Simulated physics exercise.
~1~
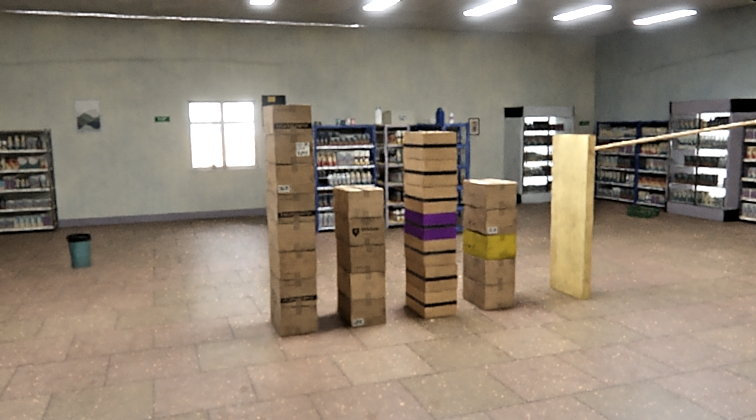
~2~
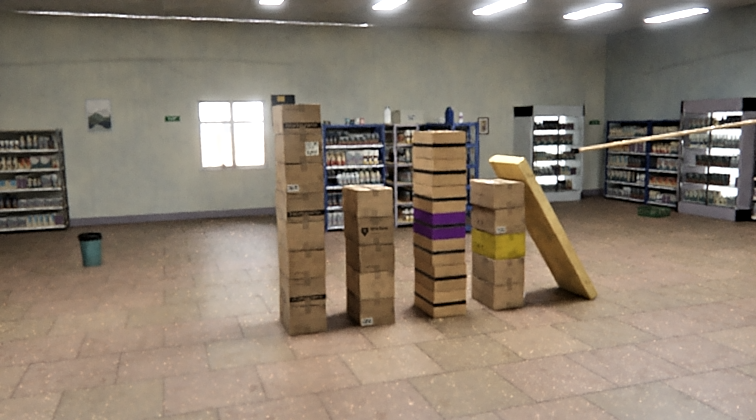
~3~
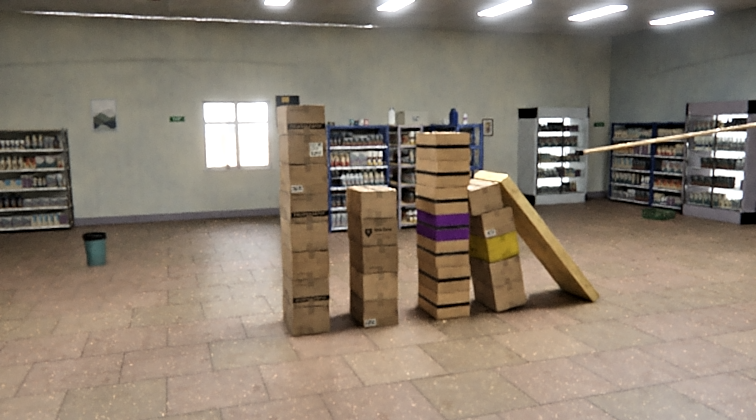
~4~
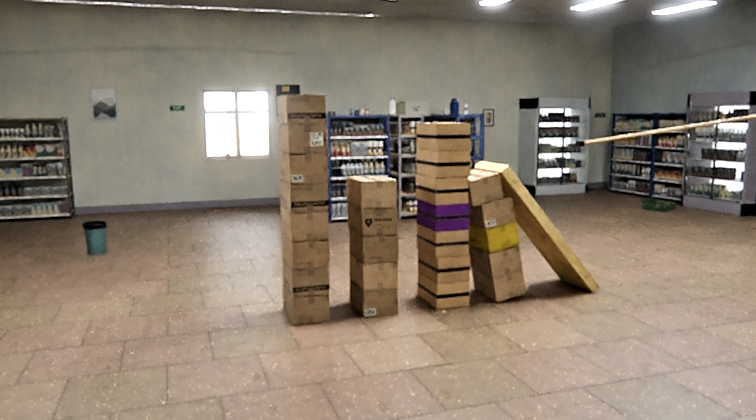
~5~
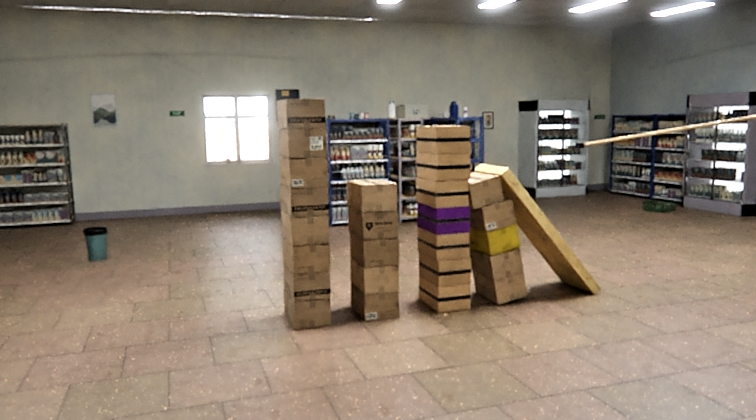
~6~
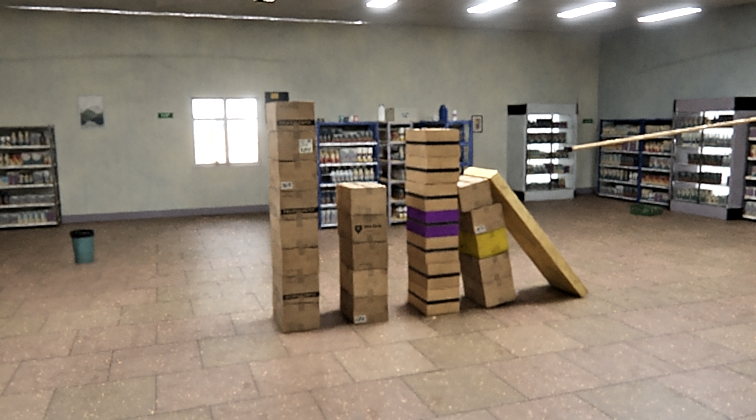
The footage shows a pole pushing an upright board leftward into a row of four carton stacks in a shop-like room. The board tips onto the nearest stack, which leans against the purple-marked one, and everything stays propped there with no cartons fallen.
